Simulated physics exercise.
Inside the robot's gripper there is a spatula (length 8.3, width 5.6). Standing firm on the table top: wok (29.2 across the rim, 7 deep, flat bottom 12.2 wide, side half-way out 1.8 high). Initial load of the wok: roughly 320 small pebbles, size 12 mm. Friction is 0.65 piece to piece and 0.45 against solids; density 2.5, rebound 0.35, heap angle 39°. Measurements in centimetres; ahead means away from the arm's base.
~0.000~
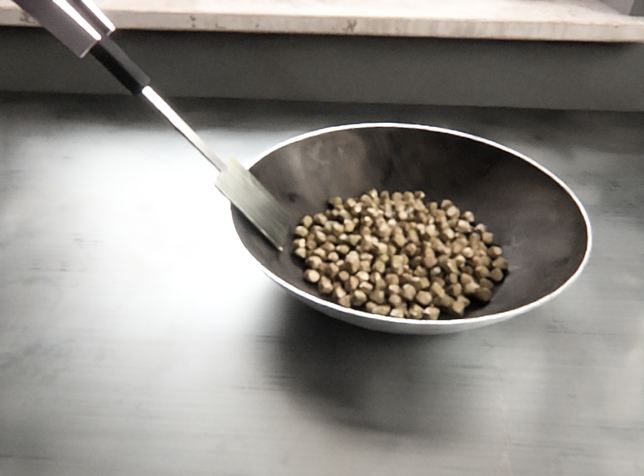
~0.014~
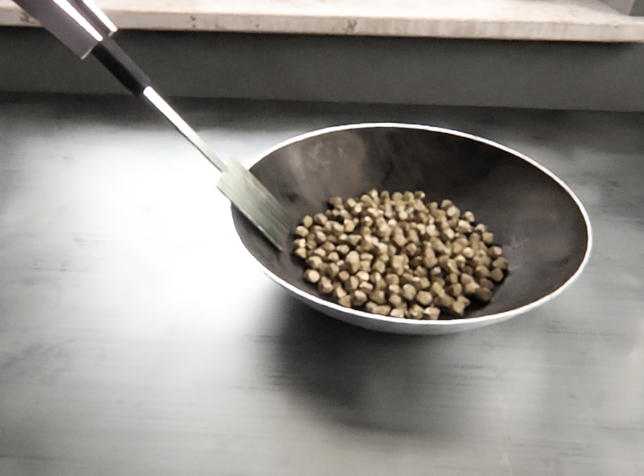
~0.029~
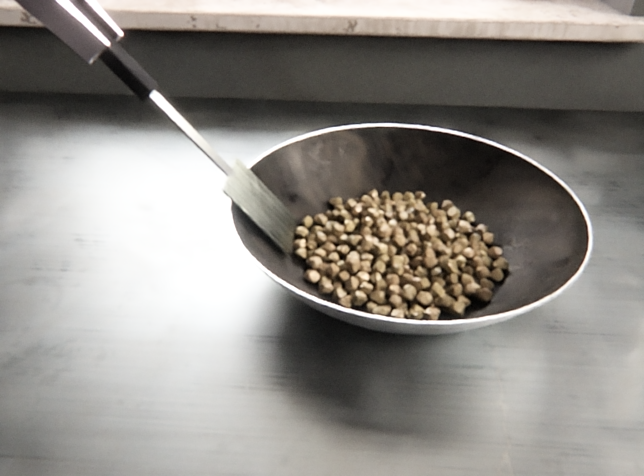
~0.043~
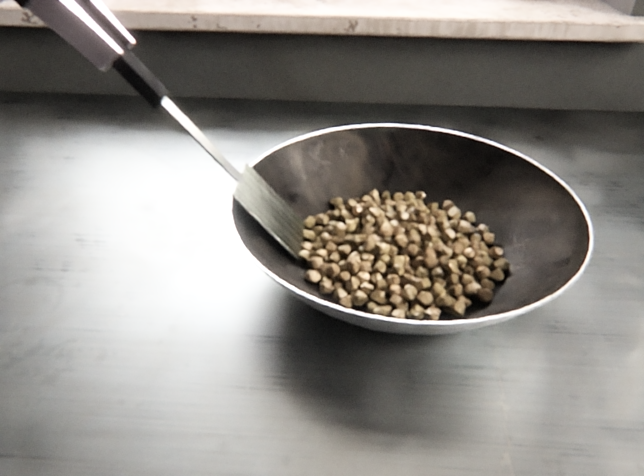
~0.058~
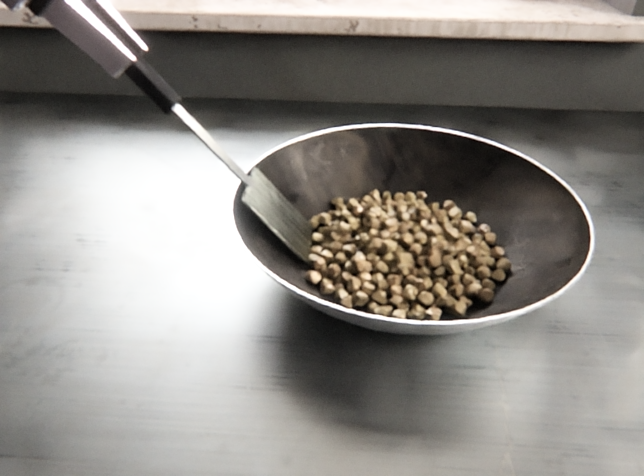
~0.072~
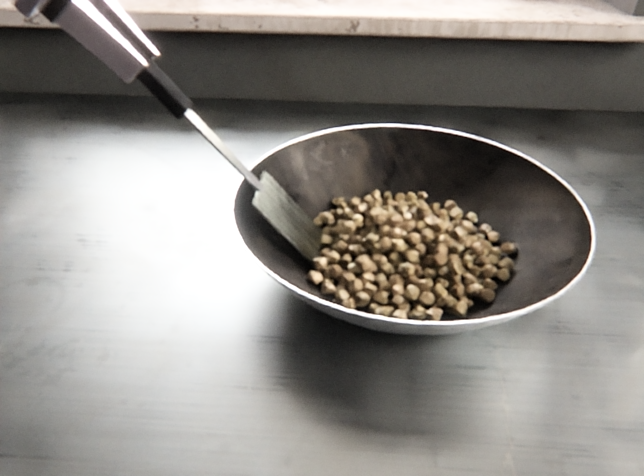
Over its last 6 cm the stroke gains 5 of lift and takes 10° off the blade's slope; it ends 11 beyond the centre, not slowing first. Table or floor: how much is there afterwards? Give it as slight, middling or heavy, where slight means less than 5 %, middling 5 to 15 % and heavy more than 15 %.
Middling.
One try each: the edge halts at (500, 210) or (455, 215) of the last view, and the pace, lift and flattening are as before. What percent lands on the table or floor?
About 0 and 0 per cent.
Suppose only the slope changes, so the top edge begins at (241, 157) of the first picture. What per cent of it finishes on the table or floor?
Roughly 10 percent ends on the table or floor.
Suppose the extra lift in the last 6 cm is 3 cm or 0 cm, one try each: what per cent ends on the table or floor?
Roughly 15 per cent, then 5 per cent.
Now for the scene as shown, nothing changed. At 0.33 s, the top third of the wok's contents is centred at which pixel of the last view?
Around (509, 230).
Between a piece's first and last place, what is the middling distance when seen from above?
The answer is about 3 cm.
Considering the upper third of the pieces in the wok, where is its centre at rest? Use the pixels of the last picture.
Roughly at (498, 246).
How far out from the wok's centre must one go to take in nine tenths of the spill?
30 cm.
After 0.20 s, sloping 51°, highest piece 5 above the table; 319 in the wok.
After 0.33 s, sloping 49°, highest piece 7 above the table; 319 in the wok.
After 0.59 s, sloping 41°, highest piece 9 above the table; 296 in the wok, 8 on the table or floor, 15 on the blade or in flight.
After 1.64 s, sloping 41°, highest piece 6 above the table; 296 in the wok, 23 on the table or floor.
In the end, 296 in the wok, 23 on the table or floor. That is 7 % on the table or floor.
